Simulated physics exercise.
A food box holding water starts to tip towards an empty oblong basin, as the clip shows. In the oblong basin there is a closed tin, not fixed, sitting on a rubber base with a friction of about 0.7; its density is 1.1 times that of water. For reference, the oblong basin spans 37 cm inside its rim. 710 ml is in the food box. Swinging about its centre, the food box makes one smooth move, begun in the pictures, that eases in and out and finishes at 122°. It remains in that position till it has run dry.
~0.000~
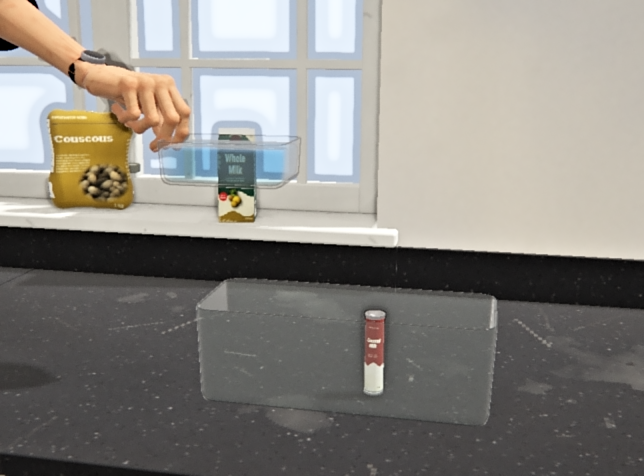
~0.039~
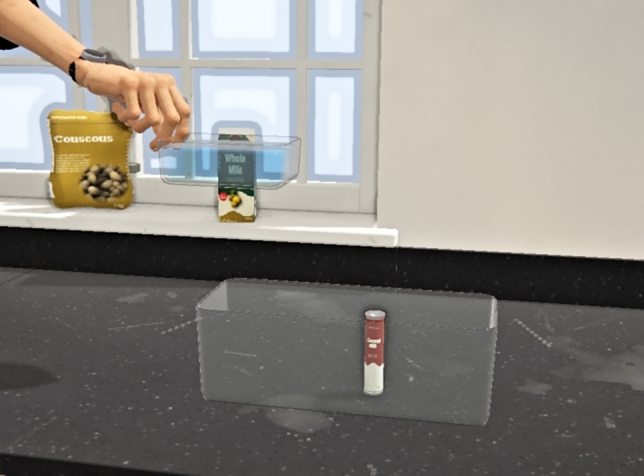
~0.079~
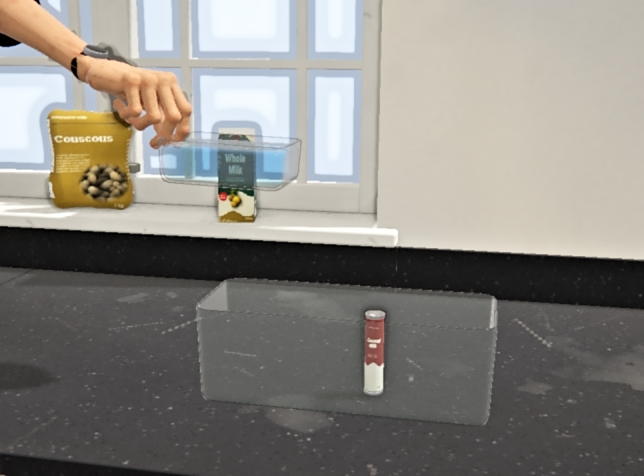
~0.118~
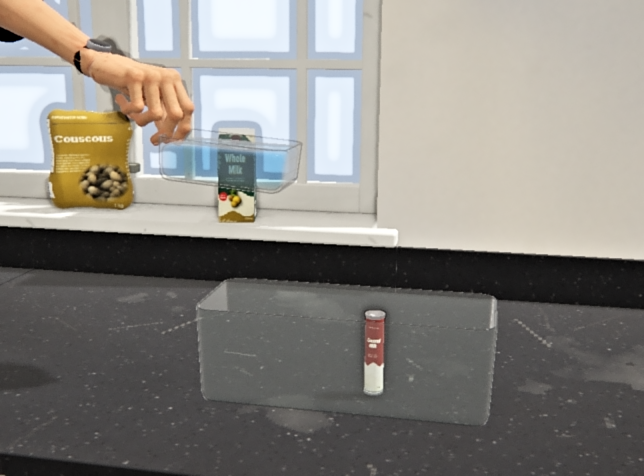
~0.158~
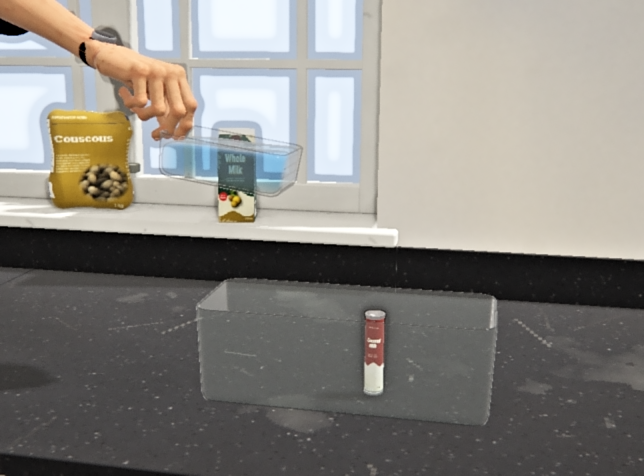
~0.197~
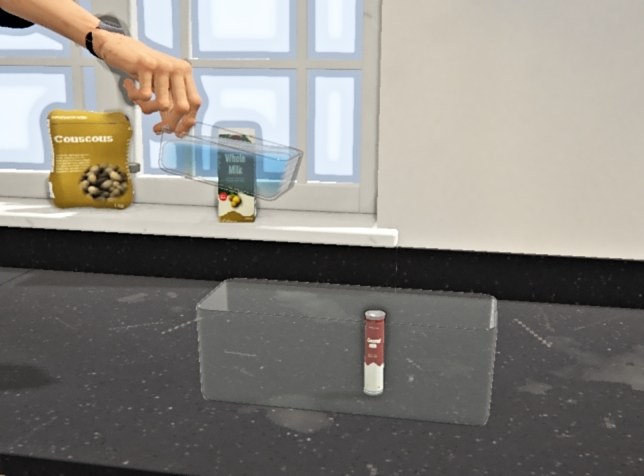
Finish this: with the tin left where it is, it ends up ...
It ends up knocked over.
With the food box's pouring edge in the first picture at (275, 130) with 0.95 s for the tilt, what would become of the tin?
After that, the tin stays vertical.
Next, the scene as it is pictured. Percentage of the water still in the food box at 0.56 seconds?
I'd estimate some 12 % remains.
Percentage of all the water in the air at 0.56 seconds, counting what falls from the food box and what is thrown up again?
Around 62 in a hundred.
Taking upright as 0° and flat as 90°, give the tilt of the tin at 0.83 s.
Near 20 degrees.
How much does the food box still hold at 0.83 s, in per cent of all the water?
Roughly 0 percent remains.
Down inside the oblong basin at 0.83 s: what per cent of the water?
Roughly 88 percent of it.
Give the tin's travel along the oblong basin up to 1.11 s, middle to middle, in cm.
Close to 8 cm.
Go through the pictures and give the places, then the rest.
It leans 0°; its right rim is at (293, 143); the water meets the walls at (175, 145) and (292, 147); the oblong basin's rim runs from (212, 294) to (495, 314); the tin's top is at (375, 317), in the first frame.
It leans 1°; its right rim is at (293, 143); the water meets the walls at (175, 144) and (292, 148), in the second frame.
It leans 2°; its right rim is at (293, 145); the water meets the walls at (175, 143) and (292, 149), in the third frame.
It leans 5°; its right rim is at (294, 148); the water meets the walls at (175, 142) and (293, 150), in the fourth frame.
It leans 9°; its right rim is at (295, 153); the water meets the walls at (176, 141) and (294, 152), in the fifth frame.
It leans 13°; its right rim is at (295, 158); the water meets the walls at (177, 139) and (296, 153), in the sixth frame.
After 0.56 s the tilt is 82° and 13 per cent is still to pour; the tin stands where it began.
After 0.83 s the tilt is 119° and 0 per cent is still to pour; the tin leans 19°.
After 1.11 s the tilt is 122° and 0 per cent is still to pour; the tin lies on its side.
After 1.42 s the tilt is 122° and 0 per cent is still to pour; the tin lies on its side.
In the end the tin lies on its side.
